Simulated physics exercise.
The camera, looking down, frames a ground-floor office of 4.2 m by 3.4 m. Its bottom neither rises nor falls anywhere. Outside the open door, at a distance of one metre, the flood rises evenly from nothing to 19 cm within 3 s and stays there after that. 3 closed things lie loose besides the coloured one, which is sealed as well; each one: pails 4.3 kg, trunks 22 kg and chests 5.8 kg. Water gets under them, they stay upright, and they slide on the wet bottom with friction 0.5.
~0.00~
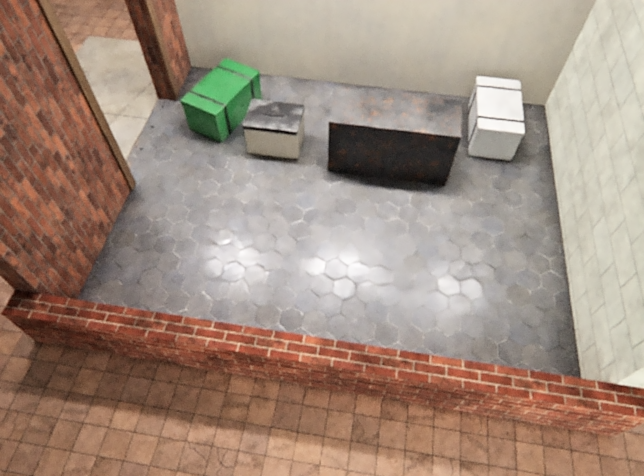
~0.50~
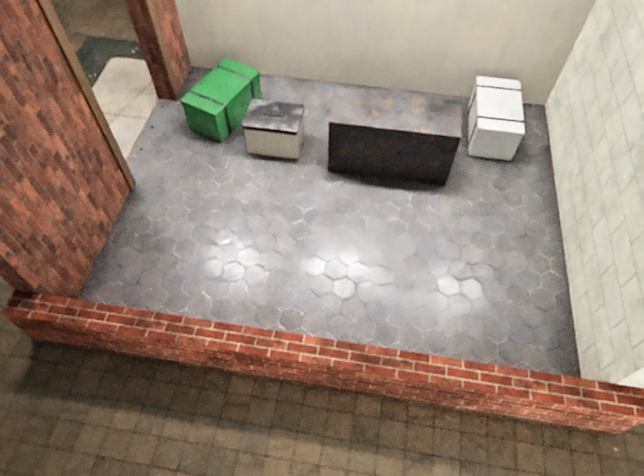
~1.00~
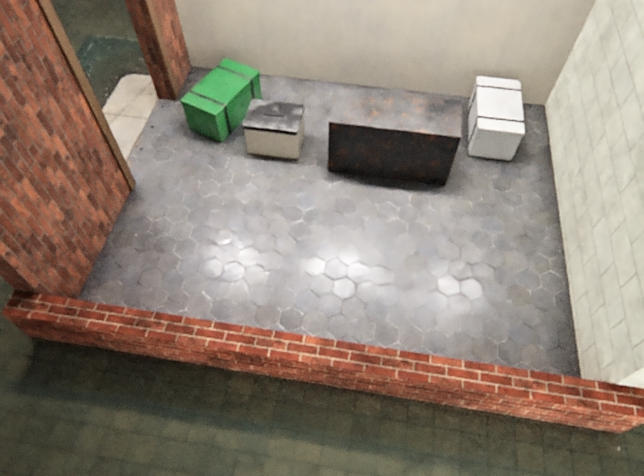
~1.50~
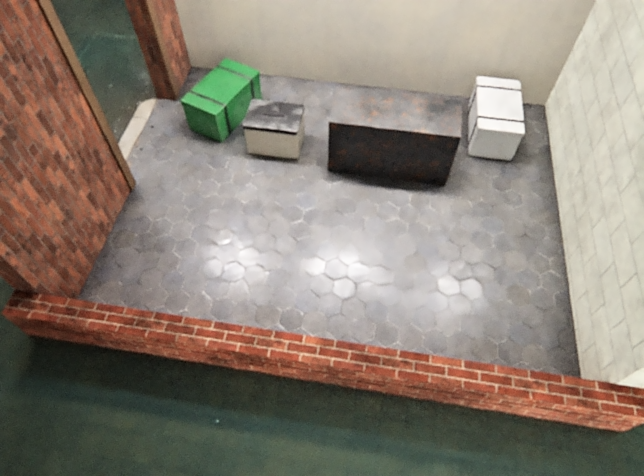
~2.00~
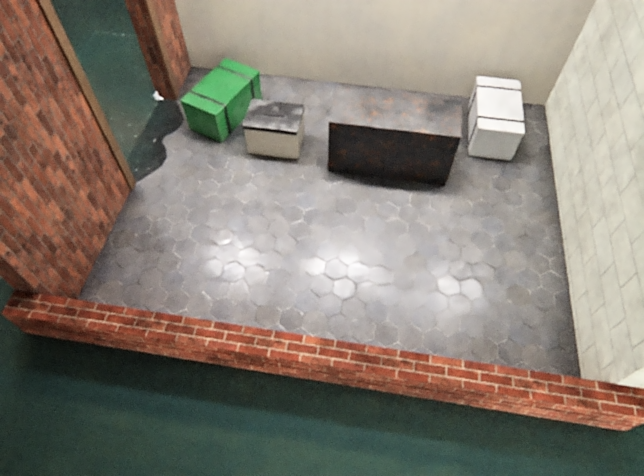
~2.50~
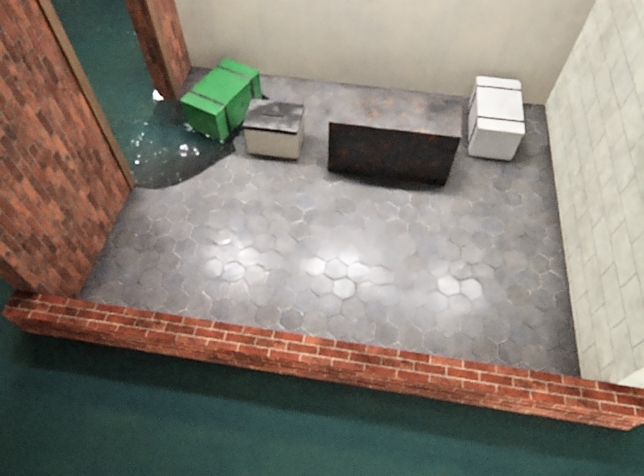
Dark green water spreads outside the brick-walled room, then enters through the doorway beside the green trunk.
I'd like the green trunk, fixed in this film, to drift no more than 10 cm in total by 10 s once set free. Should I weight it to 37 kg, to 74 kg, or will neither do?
Go for 74 kg.
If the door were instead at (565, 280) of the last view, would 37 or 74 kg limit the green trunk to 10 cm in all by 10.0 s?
That way, the small mass suffices.
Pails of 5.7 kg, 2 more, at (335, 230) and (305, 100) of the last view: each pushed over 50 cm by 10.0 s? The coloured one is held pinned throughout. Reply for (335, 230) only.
Note: Exceeds it.
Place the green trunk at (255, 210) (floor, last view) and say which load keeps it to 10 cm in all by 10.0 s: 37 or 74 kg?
So heavier weight required.
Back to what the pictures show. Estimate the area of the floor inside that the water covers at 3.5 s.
Wet: Near 3.0 m2.
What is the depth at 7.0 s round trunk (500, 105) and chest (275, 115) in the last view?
I'd estimate 3 cm for the first and 4 cm for the second.
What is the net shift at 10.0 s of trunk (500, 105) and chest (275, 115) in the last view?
Shifts: 30 cm / 40 cm.
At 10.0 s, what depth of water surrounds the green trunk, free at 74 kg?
Something like 9 centimetres.
After 3.5 s the green trunk would be 1 cm from its start with 37 kg and 0 cm from its start with 74 kg; 6 cm of water round it then.
After 4.5 s the green trunk would be 35 cm from its start with 37 kg and 0 cm from its start with 74 kg; 8 cm of water round it then.
After 7.0 s the green trunk would be 48 cm from its start with 37 kg and 0 cm from its start with 74 kg; 8 cm of water round it then.
After 10.0 s the green trunk would be 48 cm from its start with 37 kg and 0 cm from its start with 74 kg; 9 cm of water round it then.
